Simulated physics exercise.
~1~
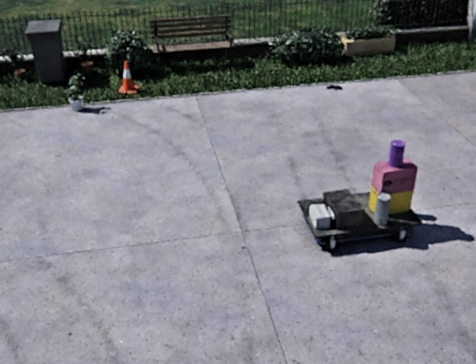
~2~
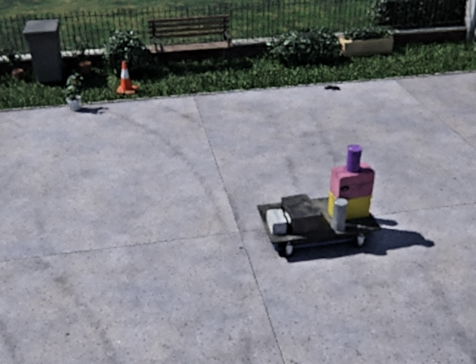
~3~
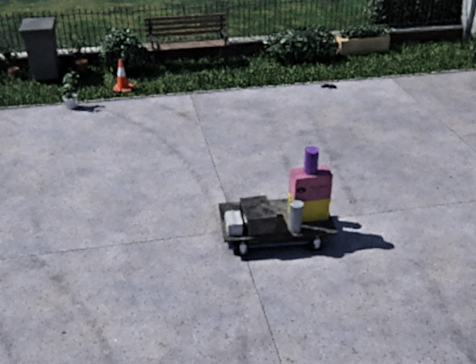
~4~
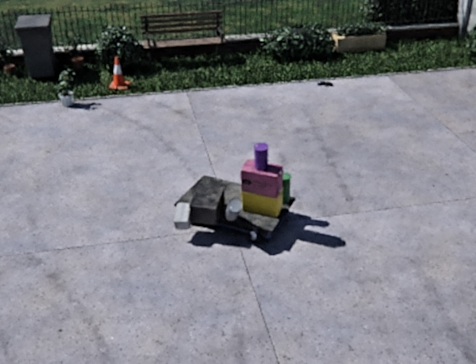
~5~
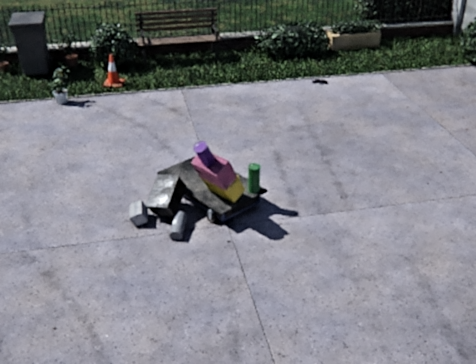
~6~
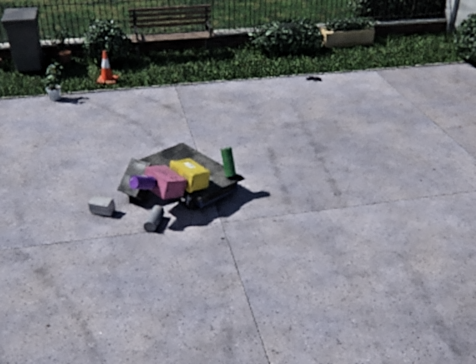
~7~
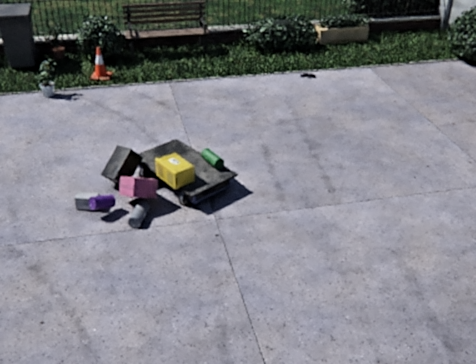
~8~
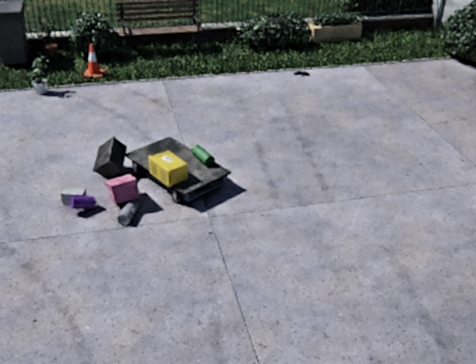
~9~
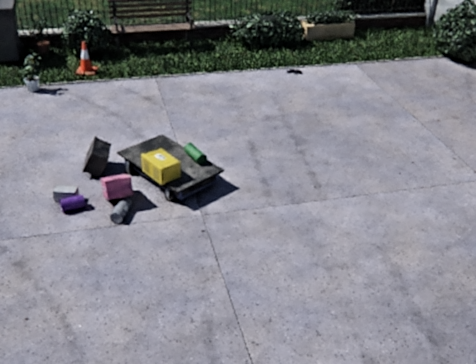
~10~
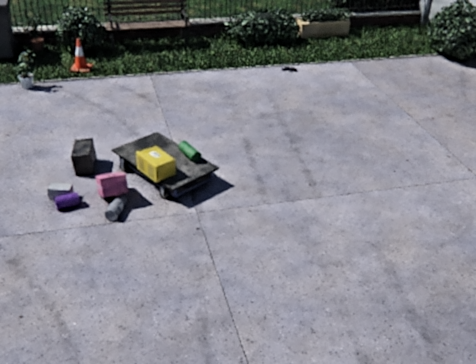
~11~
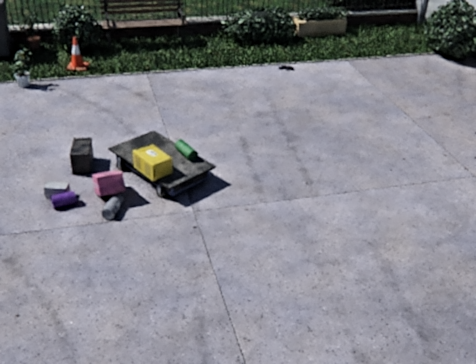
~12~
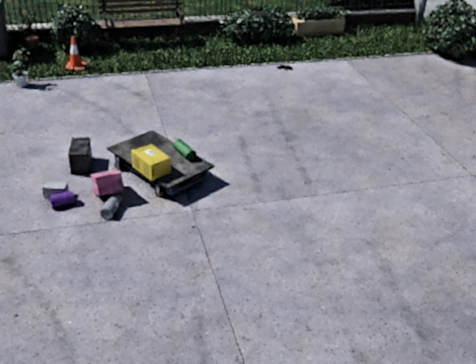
The clip shows a flat cart carrying stacked colourful boxes and canisters leftward across a paved yard, then turning sharply as the load topples. It stops with the yellow box and green canister tipped over on its deck, the other items scattered on the ground to its left.
